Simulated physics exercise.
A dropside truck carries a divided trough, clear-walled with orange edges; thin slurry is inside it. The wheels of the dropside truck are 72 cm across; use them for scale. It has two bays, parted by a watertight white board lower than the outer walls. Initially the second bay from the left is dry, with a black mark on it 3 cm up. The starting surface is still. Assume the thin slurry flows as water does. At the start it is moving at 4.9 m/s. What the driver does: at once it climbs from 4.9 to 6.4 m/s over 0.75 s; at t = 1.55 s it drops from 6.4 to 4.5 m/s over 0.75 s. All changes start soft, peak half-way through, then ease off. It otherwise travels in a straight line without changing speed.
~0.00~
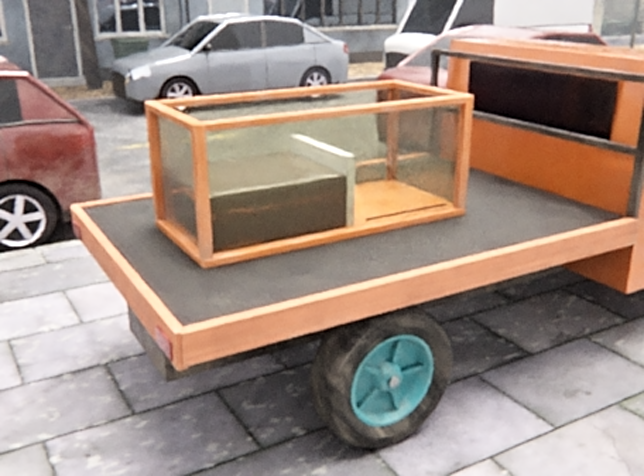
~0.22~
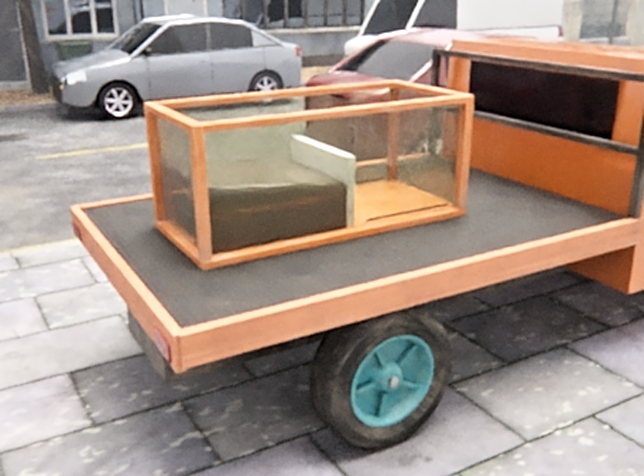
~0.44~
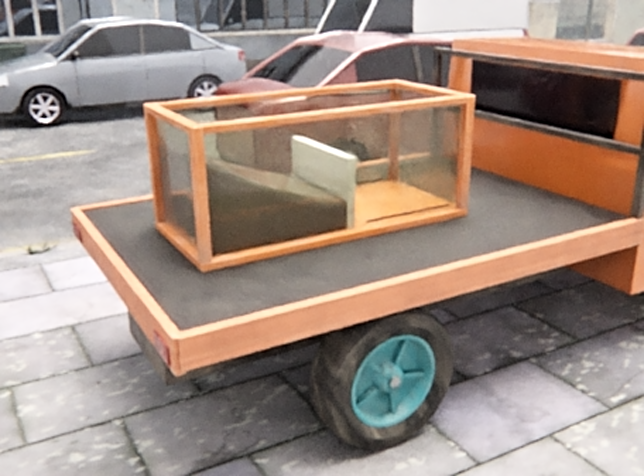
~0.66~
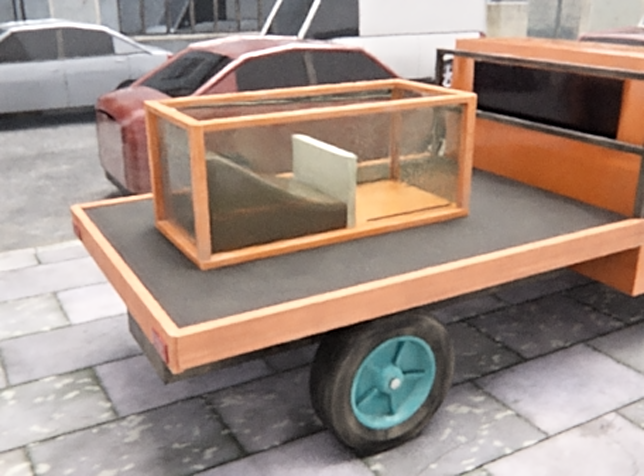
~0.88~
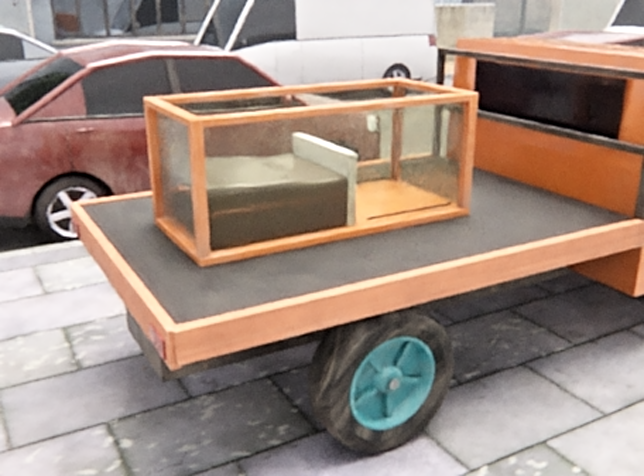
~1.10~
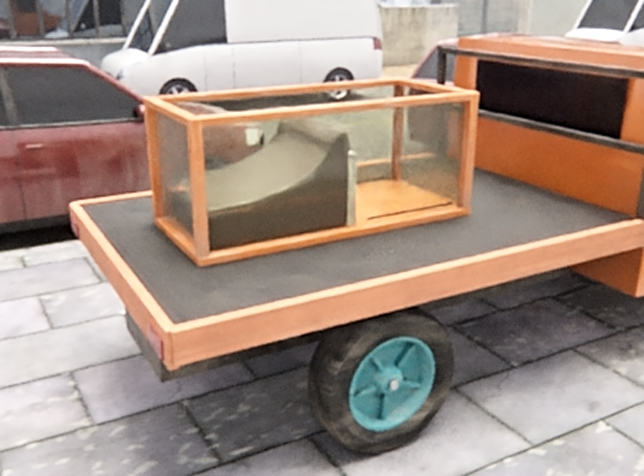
An orange truck rolls right past parked cars as dark liquid sloshes in its tank's left bay.
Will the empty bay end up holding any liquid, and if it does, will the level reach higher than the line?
Yes, higher than the line.
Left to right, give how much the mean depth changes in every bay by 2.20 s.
Starting on the left, it's 3 down and then 2 up.
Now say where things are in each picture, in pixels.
In the first frame, surface heights from the left, (273, 180), dry; board top at (352, 157); the front is on the right, levels are read along the near wall; a wheel hub at (398, 385).
In the second frame, surface heights from the left, (273, 181), dry.
In the third frame, surface heights from the left, (273, 186), dry.
In the fourth frame, surface heights from the left, (273, 183), dry.
In the fifth frame, surface heights from the left, (273, 178), dry.
In the sixth frame, surface heights from the left, (272, 186), dry; a wheel hub at (398, 388).
After 1.60 s the mean depths from the left are 28, 1 cm.
After 2.20 s the mean depths from the left are 26, 2 cm.
After 2.80 s the mean depths from the left are 24, 6 cm.
After 5.28 s the mean depths from the left are 23, 7 cm.
